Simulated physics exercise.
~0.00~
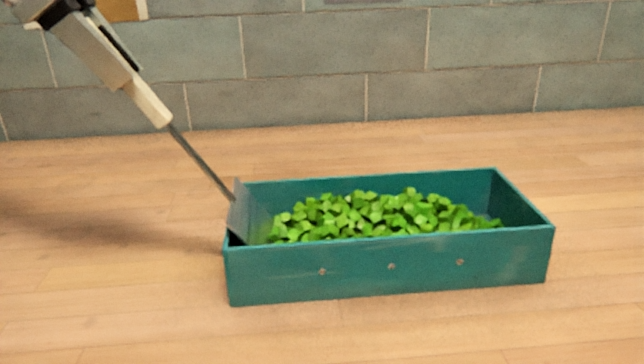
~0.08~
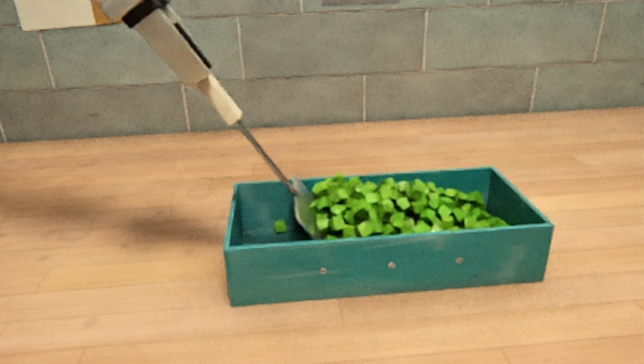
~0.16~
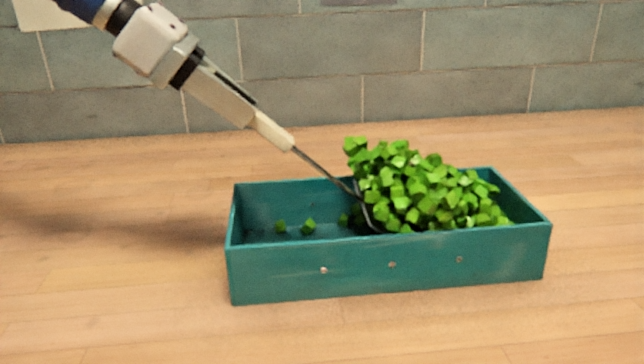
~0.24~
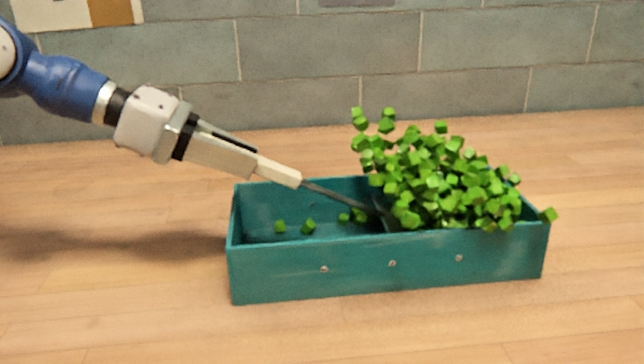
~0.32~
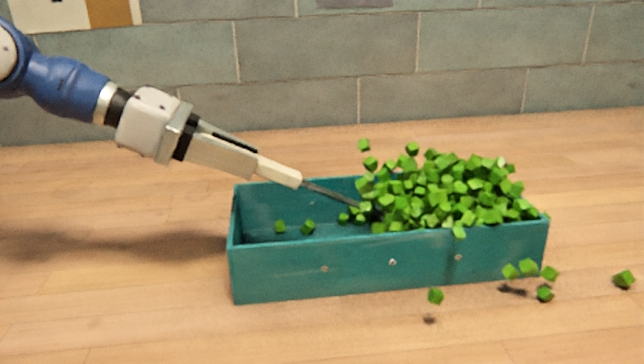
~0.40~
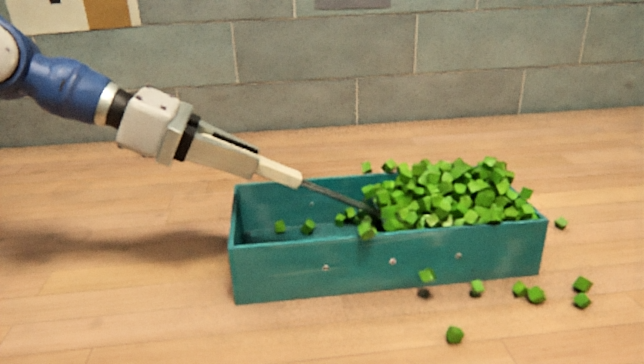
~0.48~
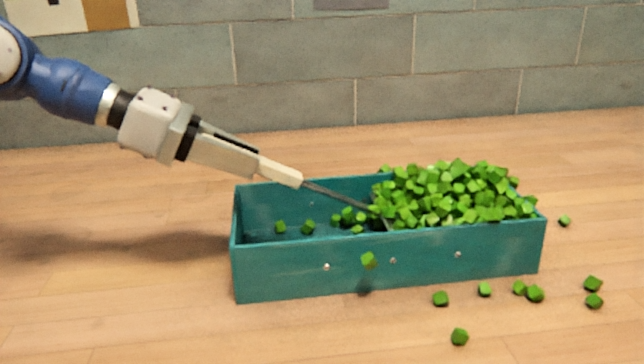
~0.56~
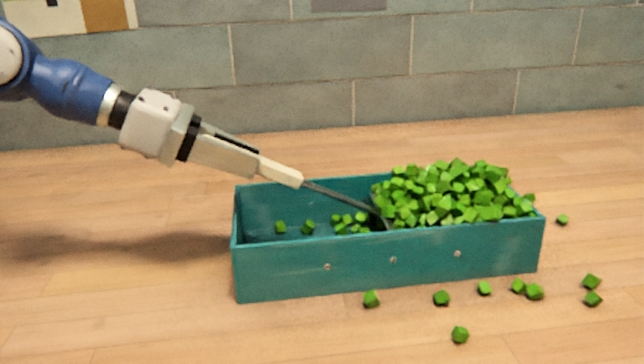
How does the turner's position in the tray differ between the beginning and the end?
At the beginning the turner's blade is at the left end of the tray. By the end it has moved right and rests near the middle, against the heaped green cubes.
Green cubes piling up at the right of a teal tray as a robot arm pushes a turner through, some spilling onto the table.
